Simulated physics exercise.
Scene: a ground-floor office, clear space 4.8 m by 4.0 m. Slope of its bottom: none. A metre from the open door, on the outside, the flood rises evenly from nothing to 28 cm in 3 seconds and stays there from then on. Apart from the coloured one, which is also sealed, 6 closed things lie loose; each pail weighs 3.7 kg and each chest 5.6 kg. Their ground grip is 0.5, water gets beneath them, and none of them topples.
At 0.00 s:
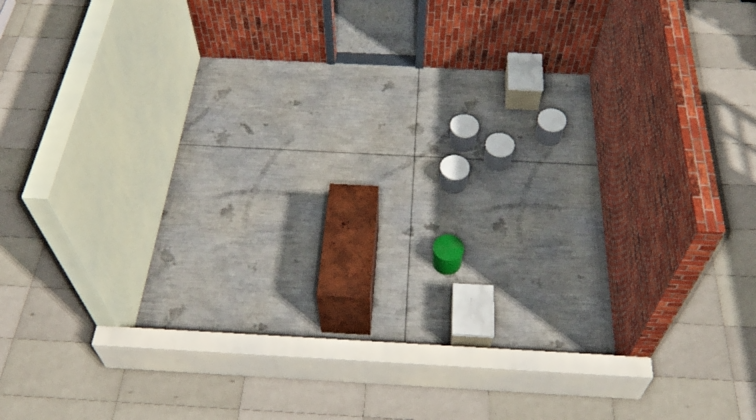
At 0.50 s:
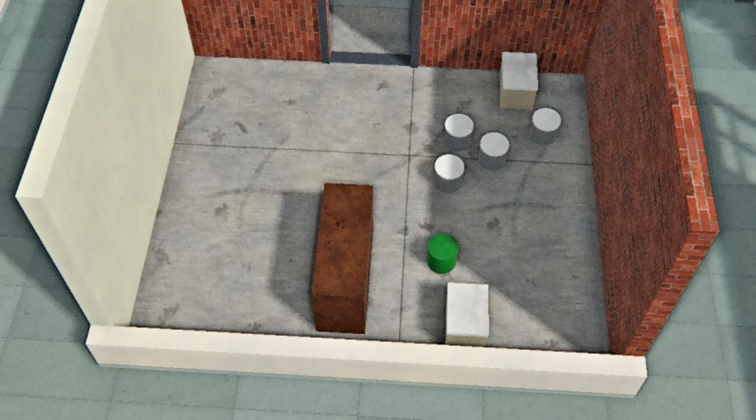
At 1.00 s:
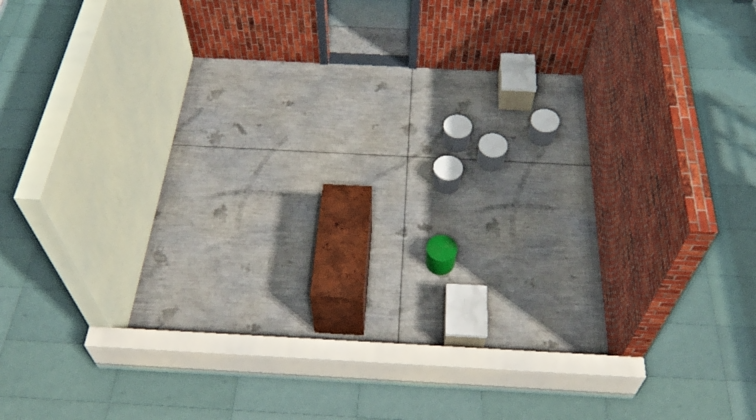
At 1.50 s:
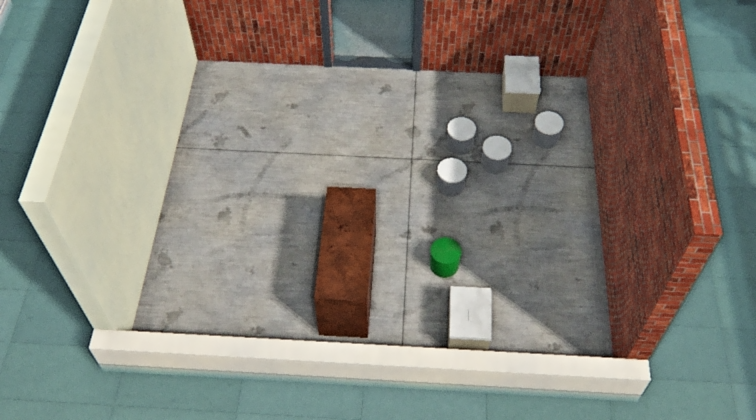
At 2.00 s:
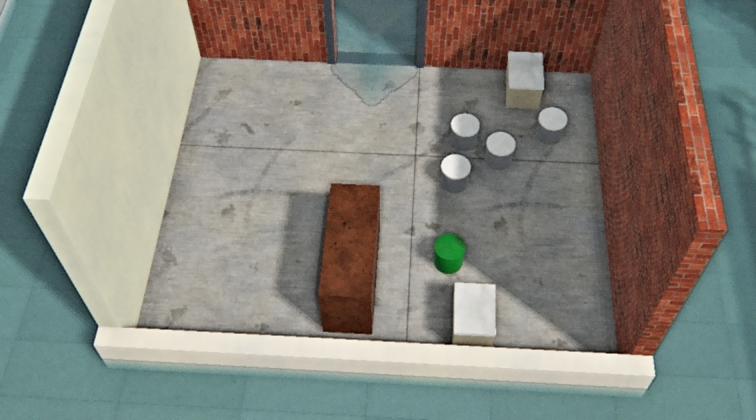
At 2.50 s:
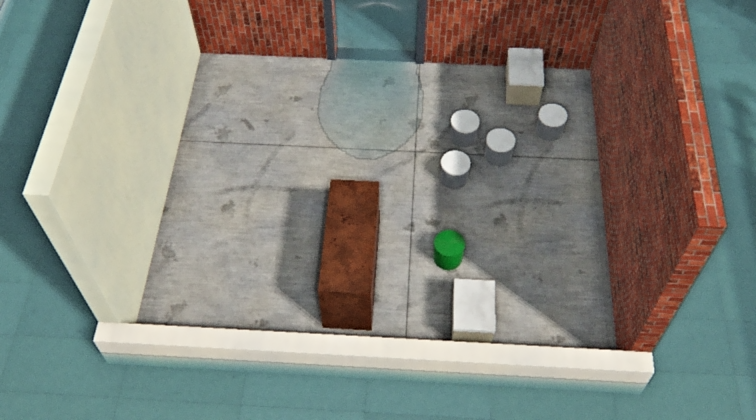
Water covers the paving outside a walled room, then enters through the open doorway at the back and spreads in a small rounded patch across the grey floor, while the green pail, brown block, pale boxes and white-topped cylinders stay put.
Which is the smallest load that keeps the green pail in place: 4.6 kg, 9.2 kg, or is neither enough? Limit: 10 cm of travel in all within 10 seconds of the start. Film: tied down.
It will still move too far with both.
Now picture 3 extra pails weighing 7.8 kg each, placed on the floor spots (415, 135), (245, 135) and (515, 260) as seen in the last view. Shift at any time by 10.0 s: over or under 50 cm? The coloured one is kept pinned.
Answer by position: Outside the range; inside the range; inside the range.
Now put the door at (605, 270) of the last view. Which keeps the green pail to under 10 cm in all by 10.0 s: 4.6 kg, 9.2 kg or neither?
Lab note: Both masses insufficient.
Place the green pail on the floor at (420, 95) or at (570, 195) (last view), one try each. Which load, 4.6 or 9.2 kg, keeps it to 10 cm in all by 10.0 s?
Neither mass does it, then neither mass does it.
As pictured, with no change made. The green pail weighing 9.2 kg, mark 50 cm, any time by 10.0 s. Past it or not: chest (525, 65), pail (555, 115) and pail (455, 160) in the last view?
In order: Within the mark, above the mark, above the mark.
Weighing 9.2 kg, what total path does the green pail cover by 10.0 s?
The total path comes to around 120 cm.
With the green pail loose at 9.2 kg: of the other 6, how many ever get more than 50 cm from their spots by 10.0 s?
By my tally, 4.
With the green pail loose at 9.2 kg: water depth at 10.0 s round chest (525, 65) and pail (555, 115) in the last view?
Close to 5 and 7 centimetres.
After 3.5 s the green pail would be 0 cm from its start with 4.6 kg and 0 cm from its start with 9.2 kg; 0 cm of water round it then.
After 4.5 s the green pail would be 36 cm from its start with 4.6 kg and 9 cm from its start with 9.2 kg; 7 cm of water round it then.
After 7.0 s the green pail would be 144 cm from its start with 4.6 kg and 54 cm from its start with 9.2 kg; 6 cm of water round it then.
After 10.0 s the green pail would be 240 cm from its start with 4.6 kg and 86 cm from its start with 9.2 kg; 12 cm of water round it then.
